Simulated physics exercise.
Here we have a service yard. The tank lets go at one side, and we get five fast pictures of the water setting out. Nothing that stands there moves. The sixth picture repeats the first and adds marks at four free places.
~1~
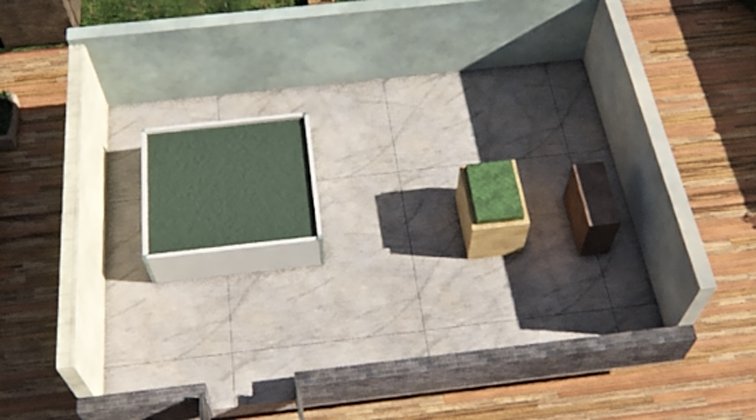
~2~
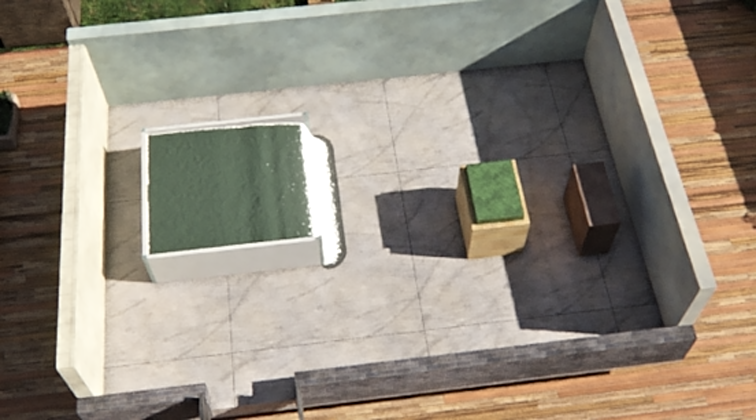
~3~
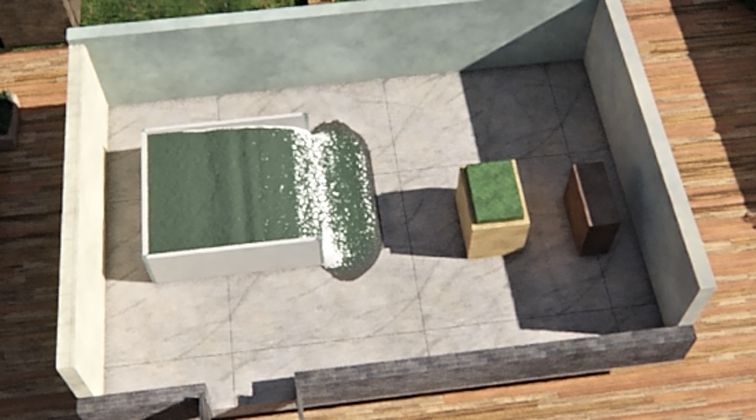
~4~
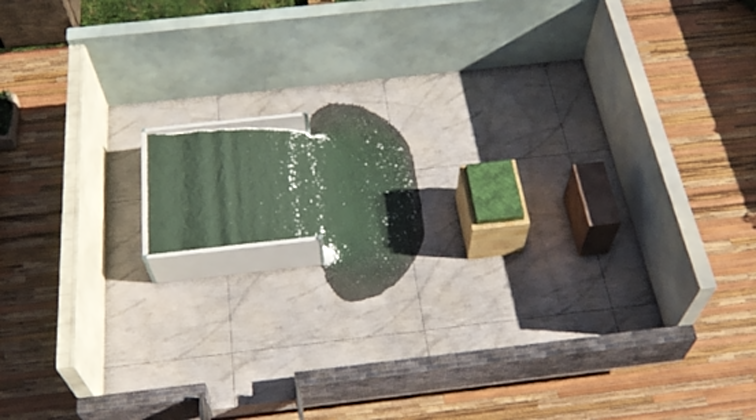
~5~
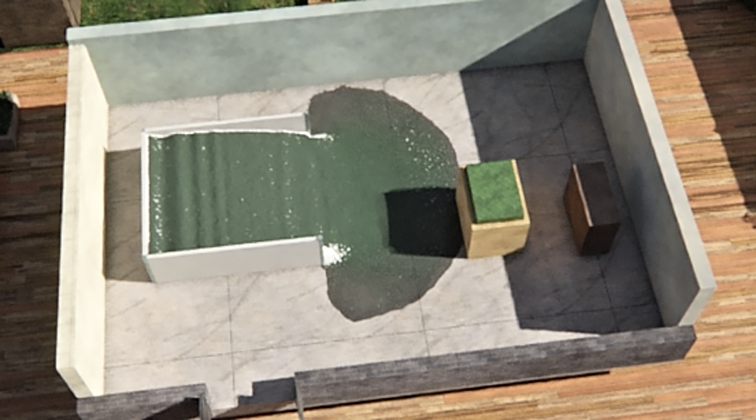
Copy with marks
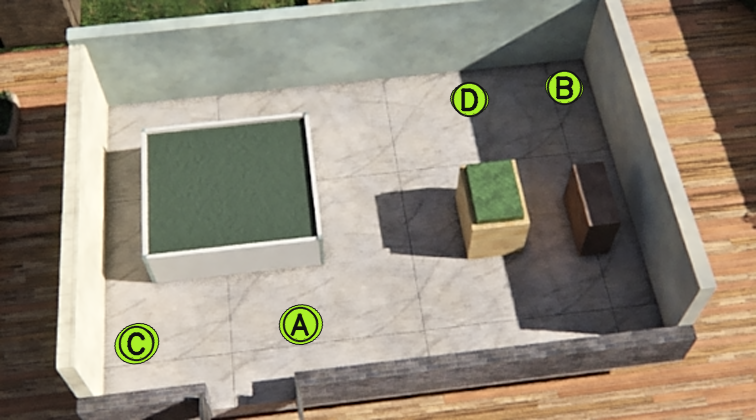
In a walled service yard, dark green water poured out of the open right side of a white tank and spread across the pale floor in a widening rounded pool, reaching a grass-topped block.
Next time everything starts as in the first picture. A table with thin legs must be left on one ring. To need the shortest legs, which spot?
Choose A.
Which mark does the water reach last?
That is spot C.
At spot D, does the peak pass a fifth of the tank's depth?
Yes, it does.
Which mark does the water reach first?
It is D.
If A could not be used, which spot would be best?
The answer is C.
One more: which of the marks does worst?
B it is.
On the marked copy, A at (300, 324); B at (564, 87); C at (136, 343); D at (469, 99).
With A, the water peaks at about 14 % of the depth that stood in the tank.
With B, the water peaks at about 82 % of the depth that stood in the tank.
With C, the water peaks at about 31 % of the depth that stood in the tank.
With D, the water peaks at about 49 % of the depth that stood in the tank.
